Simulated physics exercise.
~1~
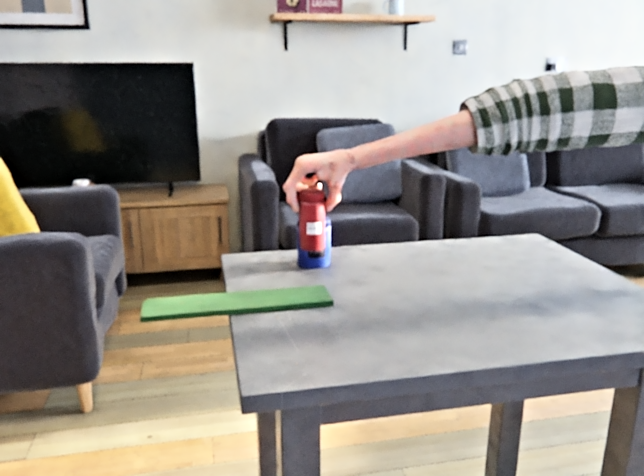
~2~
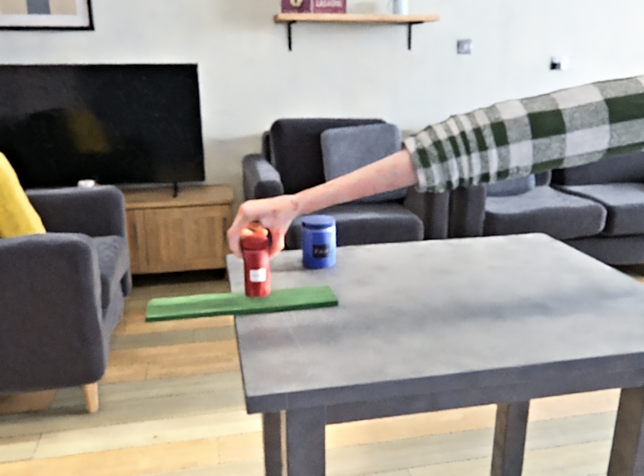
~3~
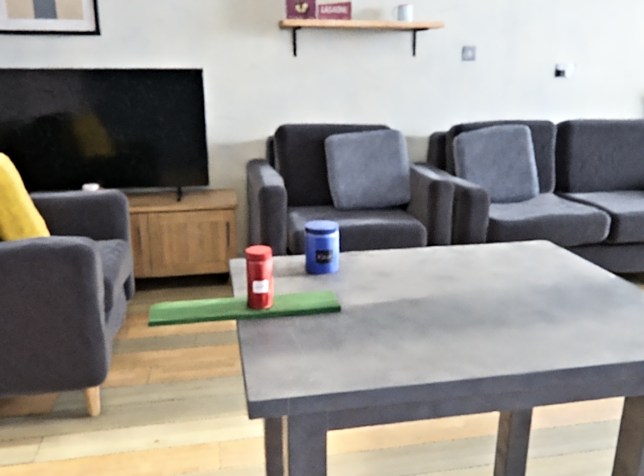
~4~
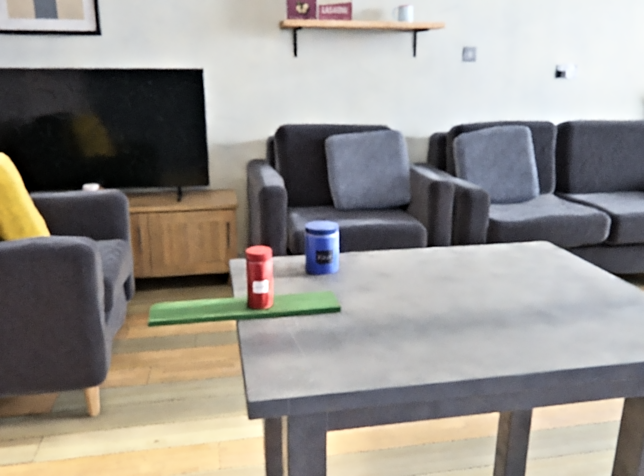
A hand sets a red shaker on the overhanging green plank, which stays balanced after release.
